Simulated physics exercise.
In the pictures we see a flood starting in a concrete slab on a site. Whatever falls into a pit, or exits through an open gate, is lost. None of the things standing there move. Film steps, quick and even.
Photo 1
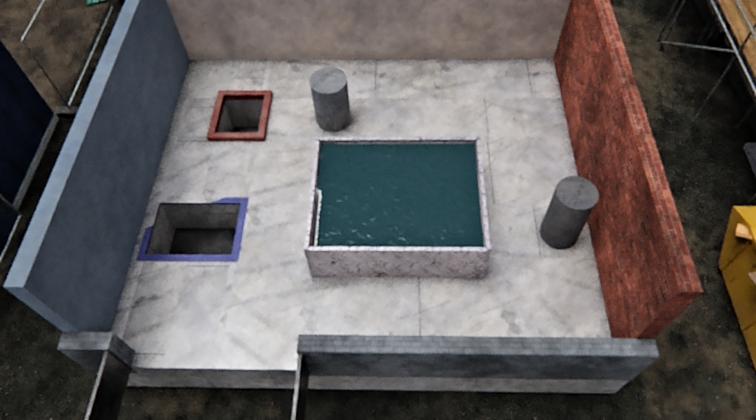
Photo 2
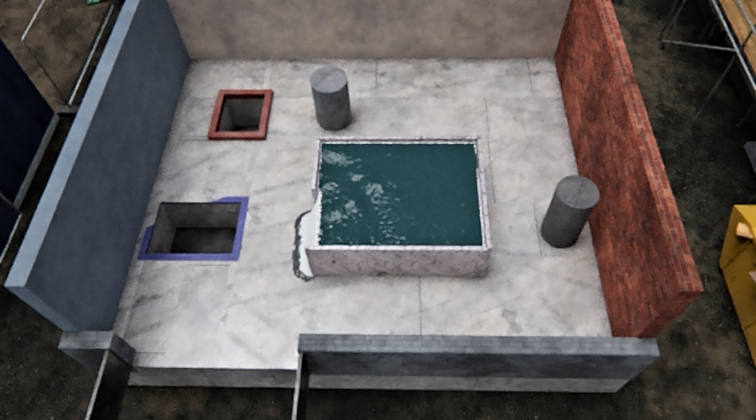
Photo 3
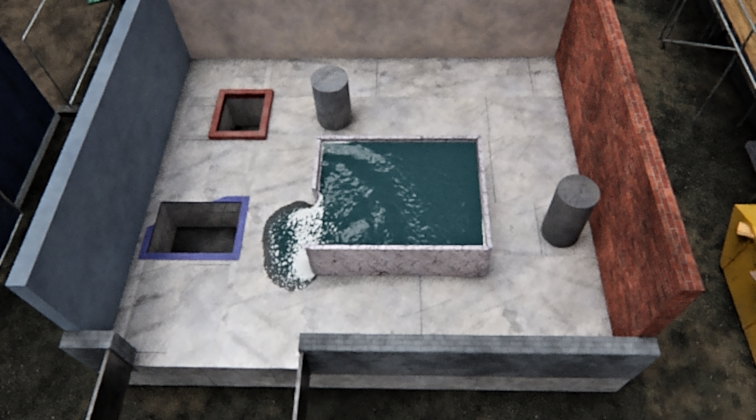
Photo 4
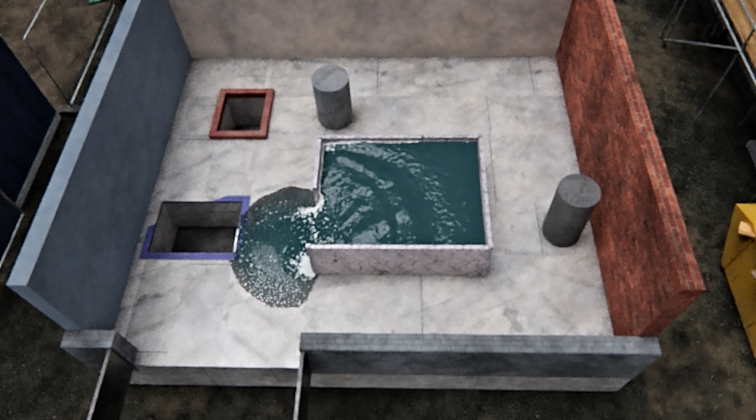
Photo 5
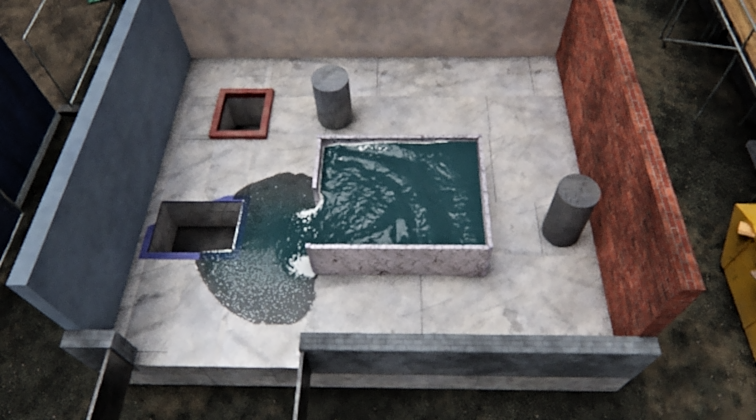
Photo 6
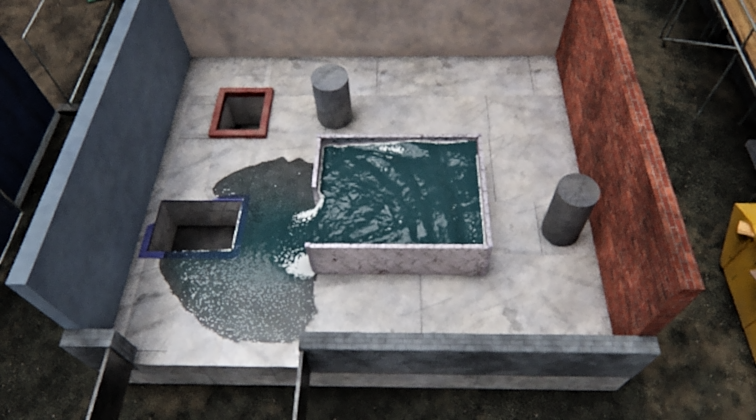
Water pours from a gap in the left side of a raised rectangular tank on a pale, marble-like slab, seen from a fixed high view. A blue-grey wall stands left, a rusty red one right, with two grey cylinders, a red-rimmed square opening and a larger blue-rimmed one between. The tank's dark green surface ripples as foamy water fans leftward, reaches the blue-rimmed opening and spreads around its near side.
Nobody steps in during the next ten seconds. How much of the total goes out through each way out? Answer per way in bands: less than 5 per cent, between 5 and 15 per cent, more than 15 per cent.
Going out through each: The gate, more than 15 per cent; the red pit, less than 5 per cent; the blue pit, more than 15 per cent.
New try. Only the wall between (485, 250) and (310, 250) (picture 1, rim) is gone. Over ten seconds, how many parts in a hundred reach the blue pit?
Roughly 12 per cent goes to the blue pit.
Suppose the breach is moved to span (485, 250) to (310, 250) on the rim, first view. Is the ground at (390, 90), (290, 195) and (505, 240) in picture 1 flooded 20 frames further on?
First point spared, second point spared, third point swamped.
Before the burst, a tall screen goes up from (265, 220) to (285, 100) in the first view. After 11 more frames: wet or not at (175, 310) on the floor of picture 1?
Submerged.
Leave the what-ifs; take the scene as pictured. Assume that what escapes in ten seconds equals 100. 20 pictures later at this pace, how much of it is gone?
About 50 per cent.
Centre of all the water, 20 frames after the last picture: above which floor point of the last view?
Near (343, 225).
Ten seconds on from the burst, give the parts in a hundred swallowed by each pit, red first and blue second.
About 0 and 44 per cent.
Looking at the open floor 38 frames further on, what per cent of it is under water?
My guess is around 30 in a hundred.
A moment on, water covers 20 % of the floor; the gate 1 %, the red pit 0 %, the blue pit 7 %.
Next, water covers 25 % of the floor; the gate 4 %, the red pit 0 %, the blue pit 14 %.
Then, water covers 25 % of the floor; the gate 10 %, the red pit 0 %, the blue pit 23 %.
Later, water covers 30 % of the floor; the gate 18 %, the red pit 0 %, the blue pit 35 %.
In the end, water covers 35 % of the floor; the gate 25 %, the red pit 0 %, the blue pit 45 %.
